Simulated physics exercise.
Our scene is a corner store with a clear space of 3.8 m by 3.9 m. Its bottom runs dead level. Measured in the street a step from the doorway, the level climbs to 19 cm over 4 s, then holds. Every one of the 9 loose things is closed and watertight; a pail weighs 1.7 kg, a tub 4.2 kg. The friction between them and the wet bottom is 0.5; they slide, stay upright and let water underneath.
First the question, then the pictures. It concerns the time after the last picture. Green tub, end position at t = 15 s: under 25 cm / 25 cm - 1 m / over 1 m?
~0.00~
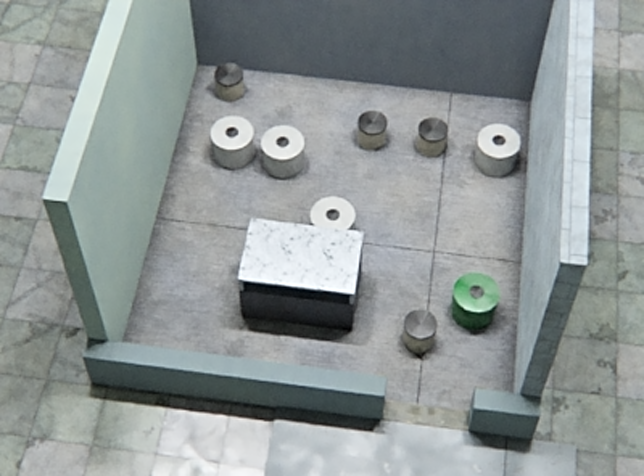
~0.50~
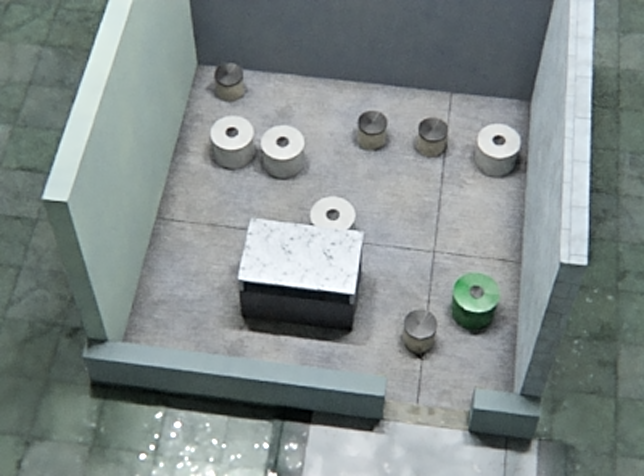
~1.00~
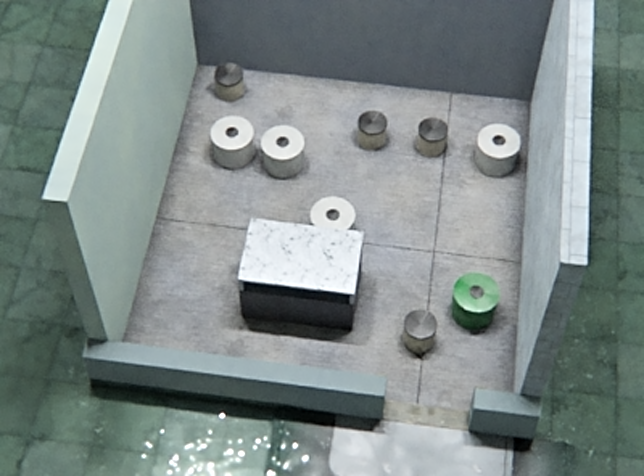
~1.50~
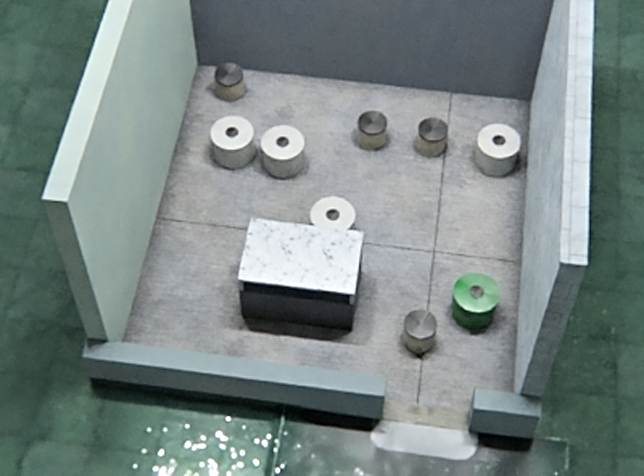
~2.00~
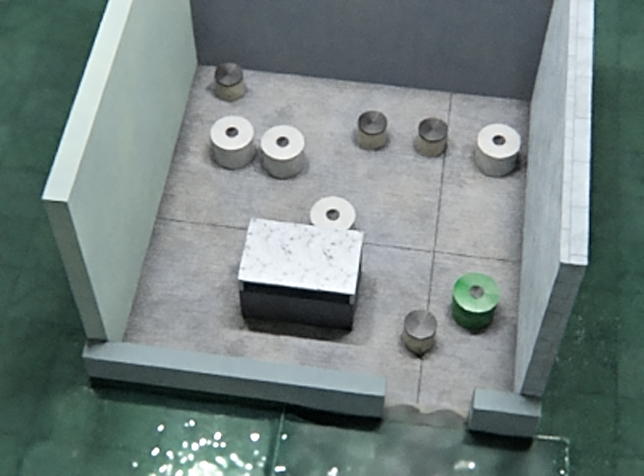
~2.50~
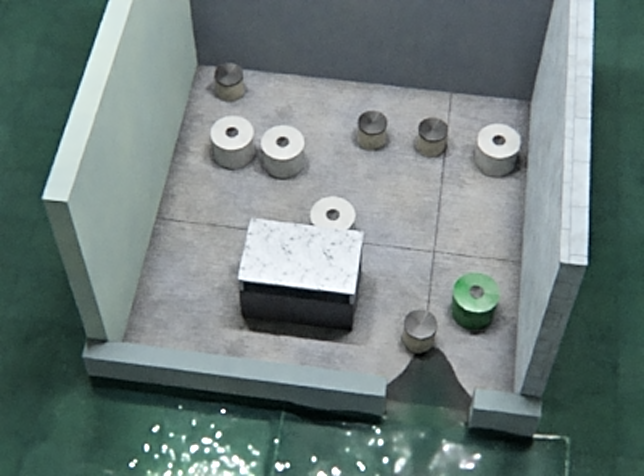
Over 1 m.
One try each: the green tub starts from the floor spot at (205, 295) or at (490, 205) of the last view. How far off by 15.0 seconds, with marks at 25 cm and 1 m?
First try: It covers a big distance; second try: It covers a big distance.
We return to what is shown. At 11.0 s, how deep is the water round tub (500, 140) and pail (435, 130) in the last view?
Depths: Near 7 cm, then near 5 cm.
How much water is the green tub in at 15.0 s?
Roughly 10 cm deep.
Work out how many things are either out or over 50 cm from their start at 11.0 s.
By that time the total stands at 7.
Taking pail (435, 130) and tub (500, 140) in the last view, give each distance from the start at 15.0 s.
Shifts: 300 cm / 400 cm.
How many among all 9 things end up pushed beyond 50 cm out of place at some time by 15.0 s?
I get 9.
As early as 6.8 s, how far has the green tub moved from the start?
Displacement by then near 250 cm.
After 3.5 s the green tub is near (482, 284), 0.1 m from its start, aground; 0 afloat.
After 6.8 s the green tub is near (462, 104), 2.3 m from its start, afloat; 5 afloat.
After 11.0 s the green tub is near (212, 168), 3.0 m from its start, afloat; 8 afloat.
After 15.0 s the green tub is near (220, 306), 2.5 m from its start, afloat; 9 afloat.
